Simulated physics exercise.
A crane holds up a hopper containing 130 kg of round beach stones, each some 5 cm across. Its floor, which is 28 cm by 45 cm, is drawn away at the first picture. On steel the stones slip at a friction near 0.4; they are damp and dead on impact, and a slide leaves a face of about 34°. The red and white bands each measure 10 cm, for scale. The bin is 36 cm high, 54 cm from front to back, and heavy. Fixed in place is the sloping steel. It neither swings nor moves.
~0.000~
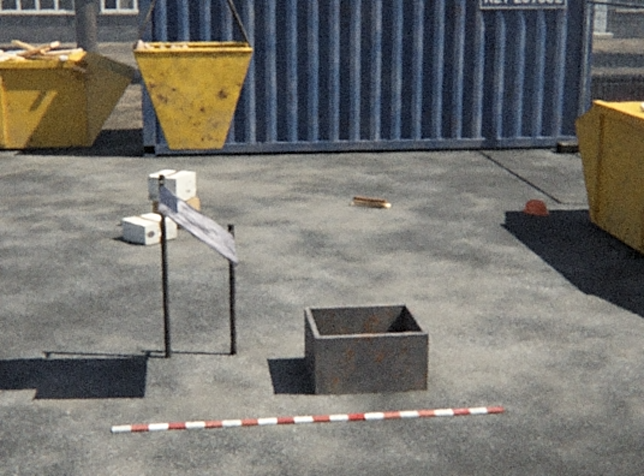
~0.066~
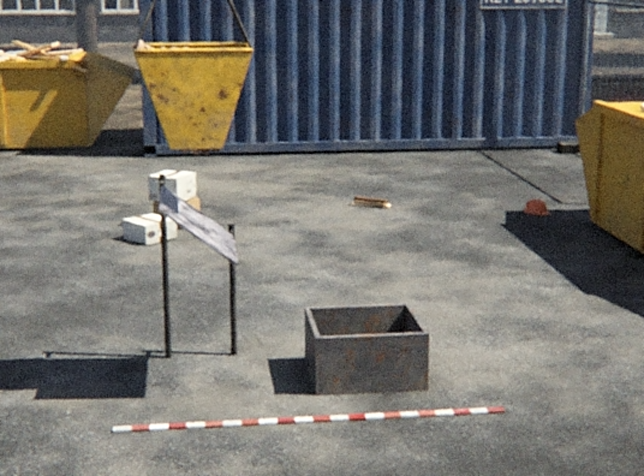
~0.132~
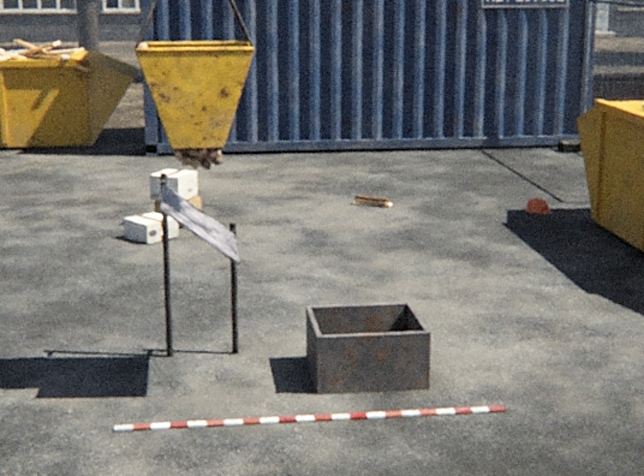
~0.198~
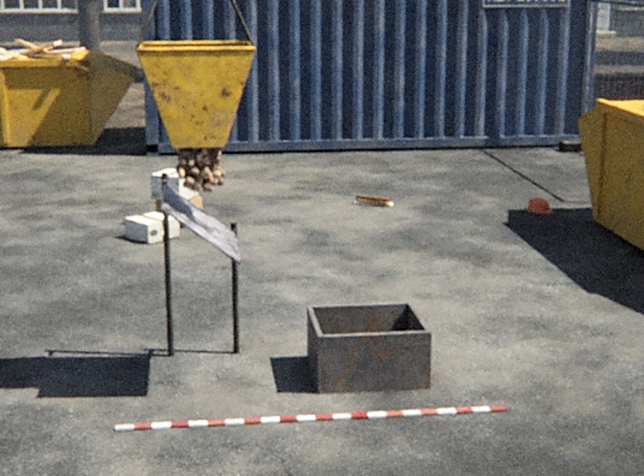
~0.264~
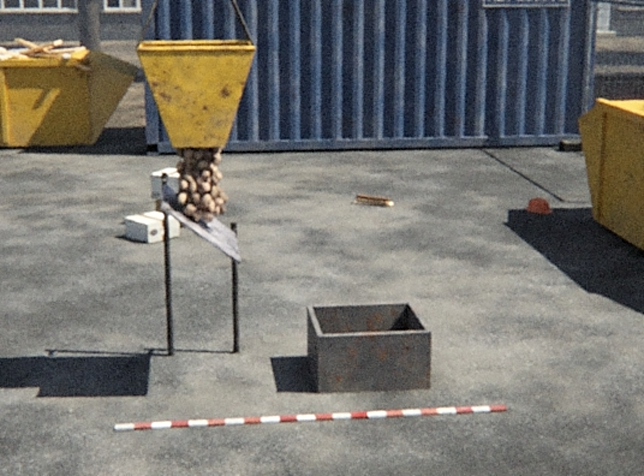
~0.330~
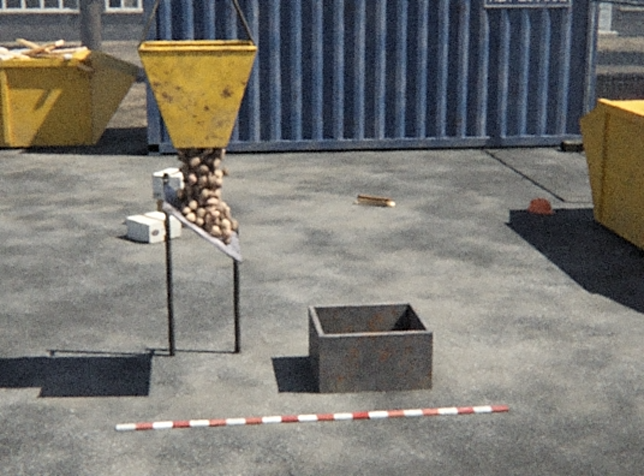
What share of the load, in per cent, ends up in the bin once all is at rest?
Roughly 13 %.
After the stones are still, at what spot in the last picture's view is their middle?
(310, 372).
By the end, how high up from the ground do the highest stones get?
About 18 cm above the ground.
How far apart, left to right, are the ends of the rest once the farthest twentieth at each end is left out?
Some 100 cm from left to right.
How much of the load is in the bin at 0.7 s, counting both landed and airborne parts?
Around 5 per cent at that point.
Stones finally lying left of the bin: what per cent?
Result: About 55 in a hundred.
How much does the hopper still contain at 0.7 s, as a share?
I'd put it near 0 per cent.
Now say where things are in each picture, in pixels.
The outlet is at (196, 140); nothing has dropped yet, in the first picture.
The outlet is at (196, 140); 3 % is out, in the second picture.
The outlet is at (198, 139); 10 % is out, the lowest stones still above the rim at (197, 161), 137 cm up, in the third picture.
The outlet is at (199, 138); 20 % is out, the lowest stones still above the rim at (196, 184), 123 cm up, in the fourth picture.
The outlet is at (199, 138); 29 % is out, the lowest stones still above the rim at (204, 213), 106 cm up, in the fifth picture.
The outlet is at (200, 138); 40 % is out, the lowest stones still above the rim at (224, 233), 94 cm up, in the sixth picture.
After 0.7 s, 2 % in the hopper, 37 % on the steel, 57 % falling or lying left of the bin, 4 % falling or lying in the bin, 1 % falling or lying beside or right of the bin; the stones farthest right are at (354, 353).
After 1.1 s, 0 % in the hopper, 4 % on the steel, 65 % falling or lying left of the bin, 12 % falling or lying in the bin, 19 % falling or lying beside or right of the bin; the stones farthest right are at (422, 367).
After 1.7 s, 0 % in the hopper, 56 % falling or lying left of the bin, 13 % falling or lying in the bin, 31 % falling or lying beside or right of the bin; the stones farthest right are at (502, 350).
After 2.6 s, 0 % in the hopper, 56 % falling or lying left of the bin, 13 % falling or lying in the bin, 31 % falling or lying beside or right of the bin; the stones farthest right are at (517, 338).
After 4.5 s, 0 % in the hopper, 56 % left of the bin, 13 % in the bin, 31 % beside or right of the bin; the stones farthest right are at (517, 338).
